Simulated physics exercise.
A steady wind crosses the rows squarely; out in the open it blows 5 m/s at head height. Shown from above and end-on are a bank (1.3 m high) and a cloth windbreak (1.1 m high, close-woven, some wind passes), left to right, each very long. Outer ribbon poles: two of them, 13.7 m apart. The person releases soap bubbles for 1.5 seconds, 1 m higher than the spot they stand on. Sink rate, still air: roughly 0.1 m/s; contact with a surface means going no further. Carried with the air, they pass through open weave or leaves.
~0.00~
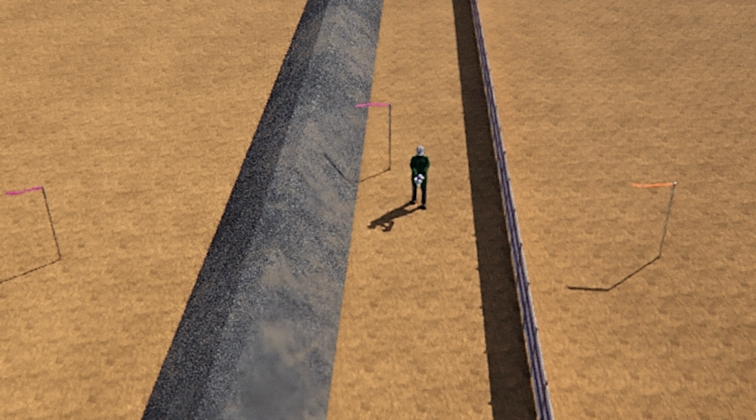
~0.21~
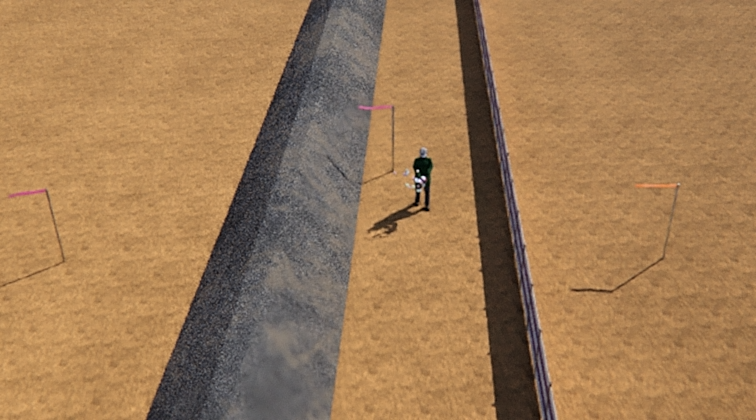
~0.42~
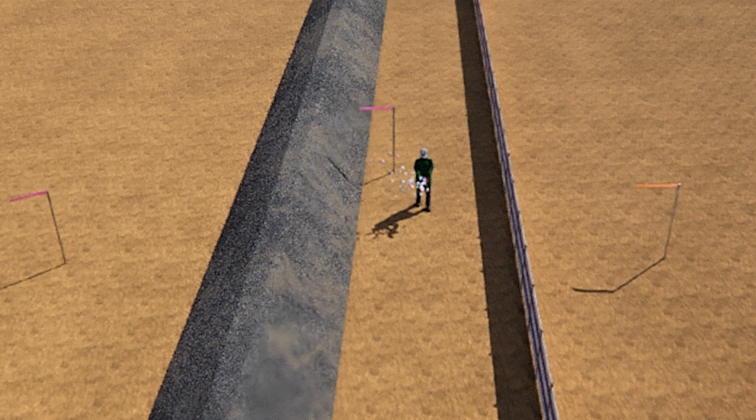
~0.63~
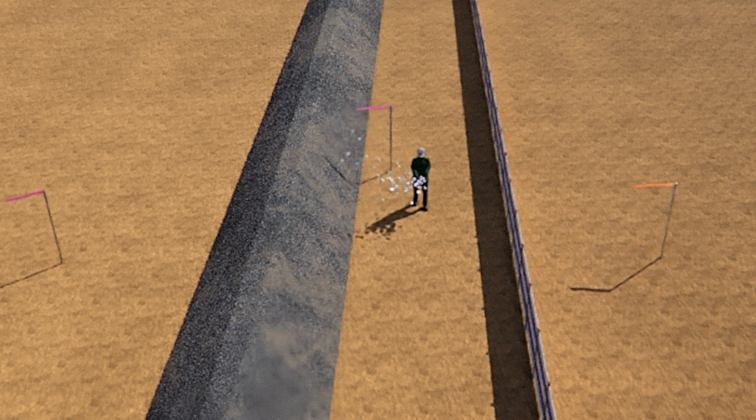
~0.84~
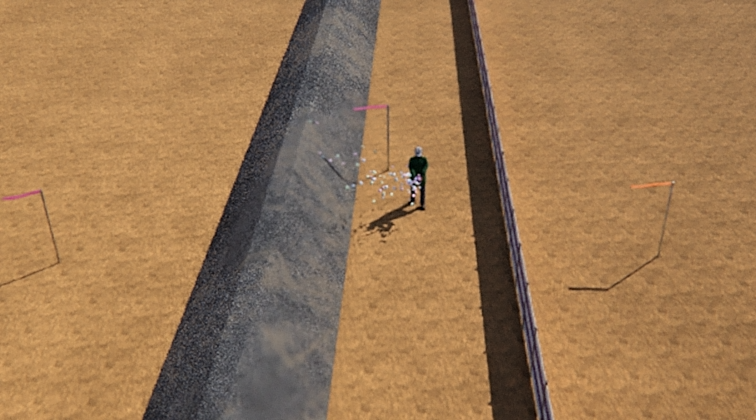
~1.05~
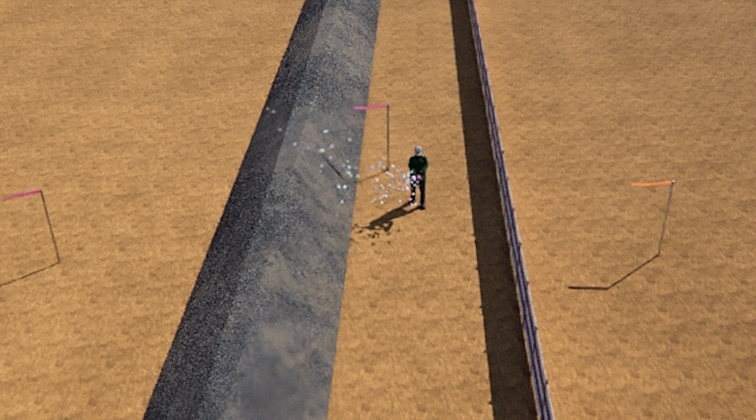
At the start, a person stands between a long grey bank on the left and a cloth windbreak on the right, while ribbons on poles stream left. White bubbles appear beside the person, then spread leftward in a widening, scattered trail, past the inner pole and over the bank.
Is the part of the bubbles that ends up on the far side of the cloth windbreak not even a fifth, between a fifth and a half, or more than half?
What finishes beyond it is shy of a fifth.
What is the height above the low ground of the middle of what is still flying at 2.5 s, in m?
Middle height: Approx. 1.4 m.
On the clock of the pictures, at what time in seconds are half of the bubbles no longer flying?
Near 8.5 s.
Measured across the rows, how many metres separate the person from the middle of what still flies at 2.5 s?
Roughly 2.5 m.
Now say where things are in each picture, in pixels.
The left ribbon ends at (7, 193), leaning 80 degrees to the left and the bubbles in the air span x = 415 to 420 around y = 180, in the first picture.
The right ribbon ends at (636, 186), leaning 90 degrees to the left and the bubbles in the air span x = 400 to 425 around y = 180, in the second picture.
The inner ribbon ends at (359, 109), leaning 90 degrees to the left, the bubbles in the air span x = 380 to 425 around y = 180 and the top of the cloth windbreak crosses (514, 180), in the third picture.
The left ribbon ends at (6, 201), leaning 75 degrees to the left and the bubbles in the air span x = 350 to 420 around y = 180, in the fourth picture.
The right ribbon ends at (631, 186), leaning 85 degrees to the left and the bubbles in the air span x = 320 to 420 around y = 180, in the fifth picture.
The inner ribbon ends at (354, 108), leaning 90 degrees to the left, the bubbles in the air span x = 285 to 415 around y = 180 and the top of the bank crosses (283, 169), in the sixth picture.
After 2.5 s, 8 % is no longer flying here, and 0 % is beyond the cloth windbreak; the middle of what still flies is 1.4 m above the low ground, near (310, 164).
After 4.0 s, 20 % is no longer flying here, and 0 % is beyond the cloth windbreak; the middle of what still flies is 1.7 m above the low ground, near (75, 152).
After 8.0 s, 46 % is no longer flying here, and 0 % is beyond the cloth windbreak.
After 20.0 s, 99 % is no longer flying here, and 0 % is beyond the cloth windbreak.
After 45.0 s, 100 % is no longer flying here, and 0 % is beyond the cloth windbreak.
